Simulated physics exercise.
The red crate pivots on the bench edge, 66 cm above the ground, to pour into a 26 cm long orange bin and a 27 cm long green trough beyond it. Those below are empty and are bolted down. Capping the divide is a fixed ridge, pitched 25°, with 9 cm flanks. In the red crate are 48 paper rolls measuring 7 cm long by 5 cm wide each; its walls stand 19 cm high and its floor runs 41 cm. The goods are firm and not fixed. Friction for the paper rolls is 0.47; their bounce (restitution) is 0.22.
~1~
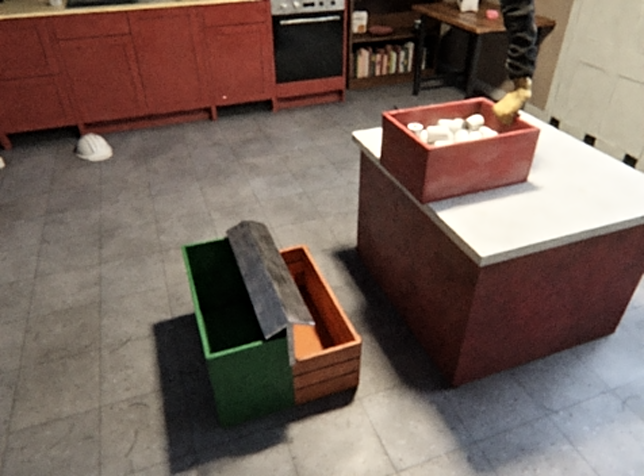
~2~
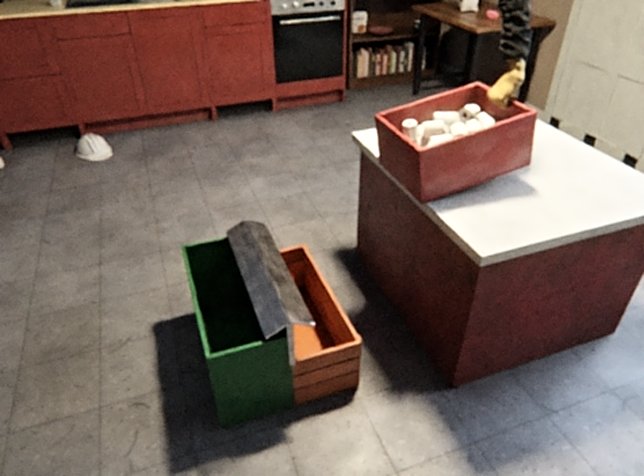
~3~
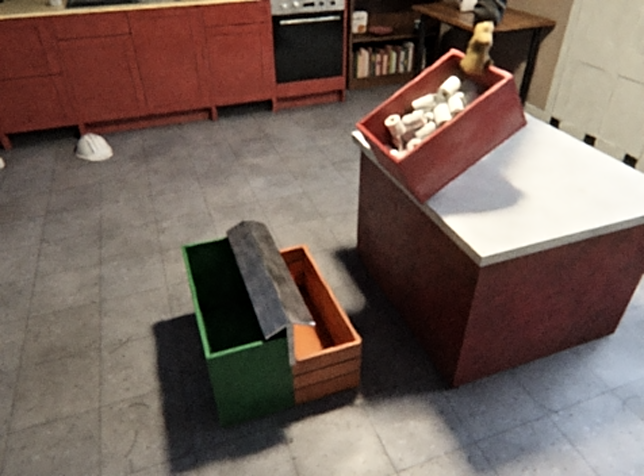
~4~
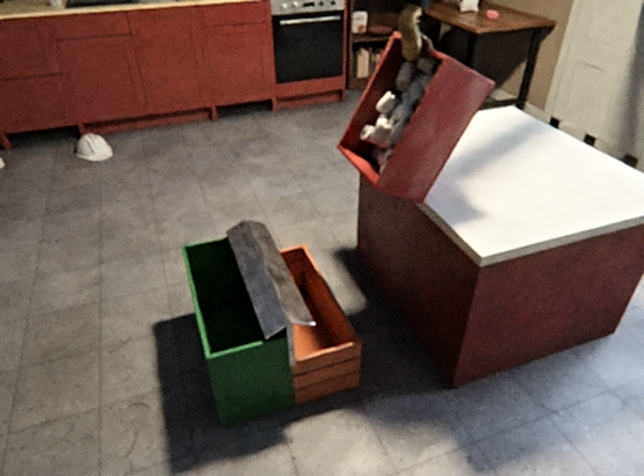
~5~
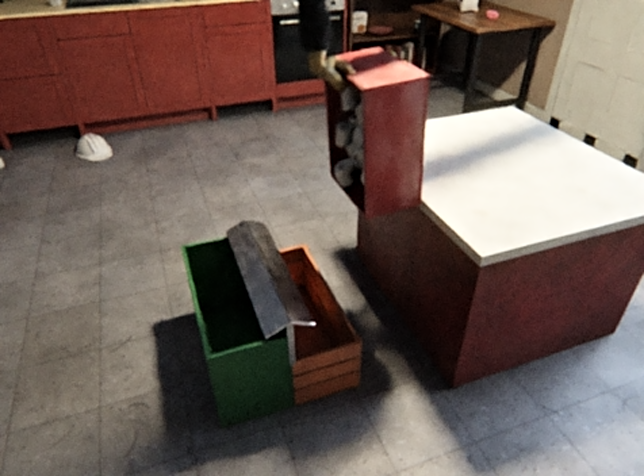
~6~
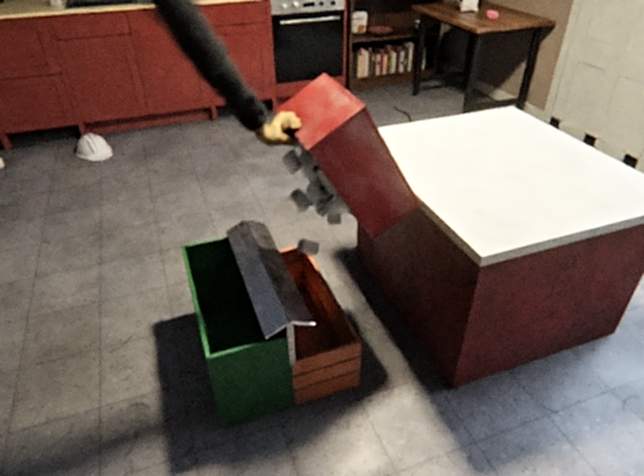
A red crate filled with small white rolls sits on a white-topped red bench at the right of a grey-tiled kitchen, seen from above by a still camera. Left of the bench stand a green trough and an orange bin under a dark ridged cover, with red cabinets behind. A yellow-gloved hand swings the crate up and over the bench's left edge until rolls tumble out above the orange bin.
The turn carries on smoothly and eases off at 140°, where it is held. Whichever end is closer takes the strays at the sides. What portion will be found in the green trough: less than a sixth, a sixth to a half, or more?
Looks like no fewer than a sixth and no more than half.
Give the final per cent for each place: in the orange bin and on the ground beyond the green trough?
Roughly 55 and 0 per cent.
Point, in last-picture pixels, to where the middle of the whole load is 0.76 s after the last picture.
The middle lies close to (286, 333).
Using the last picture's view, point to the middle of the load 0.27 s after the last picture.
I'd put it close to (294, 288).
Then, 0.12 s after the last picture, tilt 138°; 8 still in the red crate, 3 in the orange bin and 37 in the air.
Then, 0.27 s after the last picture, tilt 140°; 17 in the orange bin, 10 in the green trough and 21 in the air.
Then, 0.49 s after the last picture, tilt 140°; 24 in the orange bin, 15 in the green trough, 4 on the ground short of the orange bin and 5 in the air.
Outcome (0.76 s after the last picture), 26 in the orange bin, 17 in the green trough and 5 on the ground short of the orange bin. Asked share, 17 of 48, 35 per cent.
